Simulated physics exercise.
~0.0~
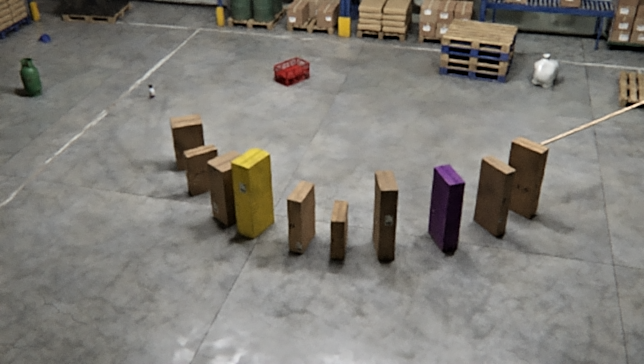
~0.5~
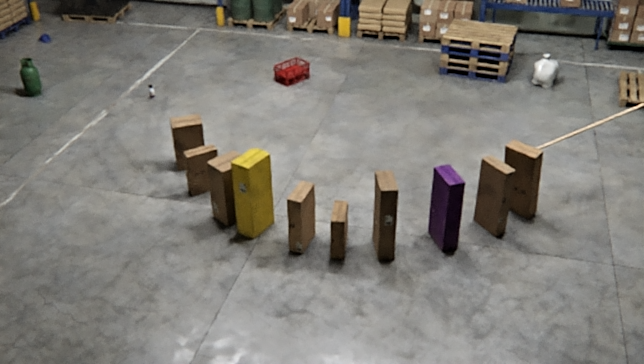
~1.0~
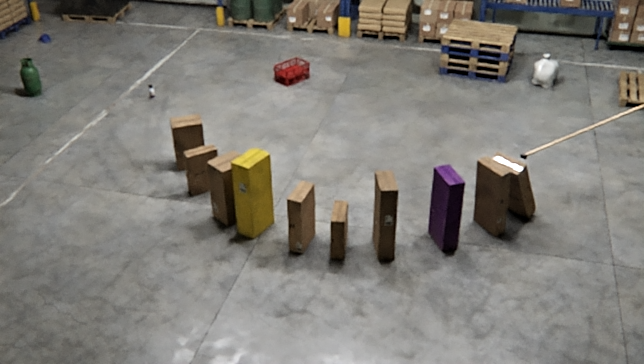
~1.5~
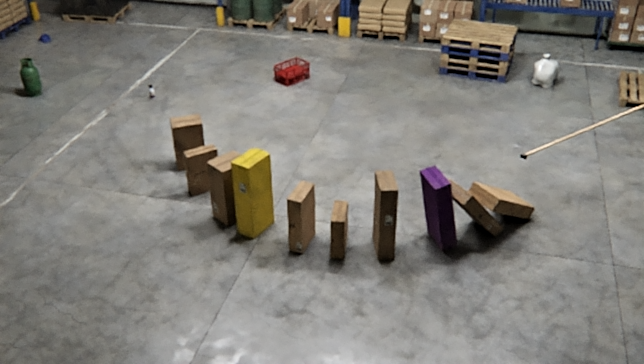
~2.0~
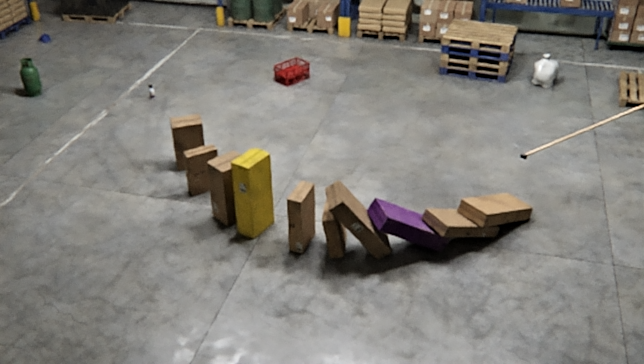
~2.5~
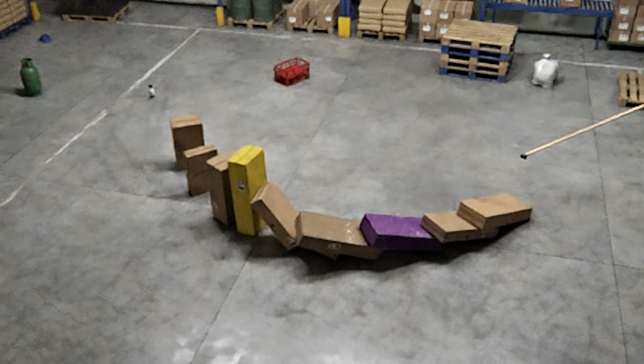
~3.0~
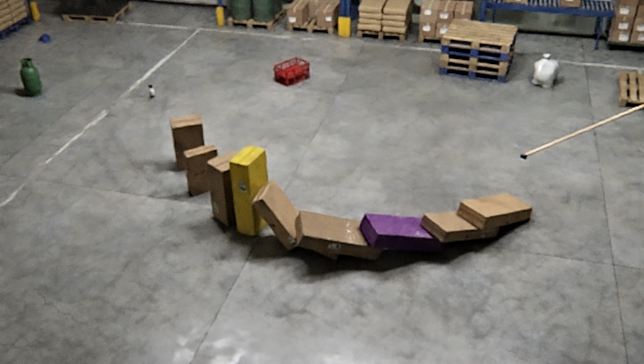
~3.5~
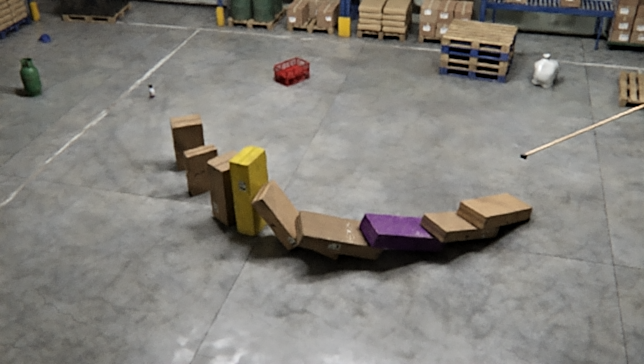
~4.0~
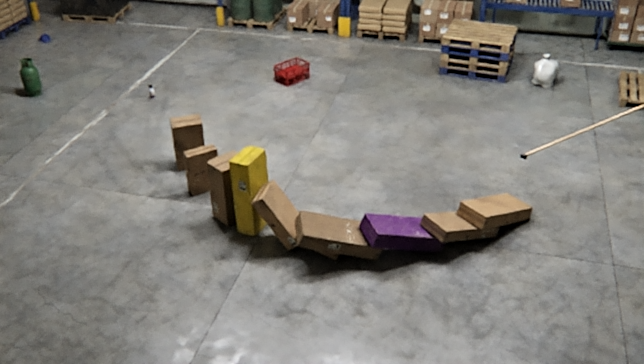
Purple carton toppling among a curved row of upright boxes after a pole tips the rightmost, the collapse stopping at the yellow carton.
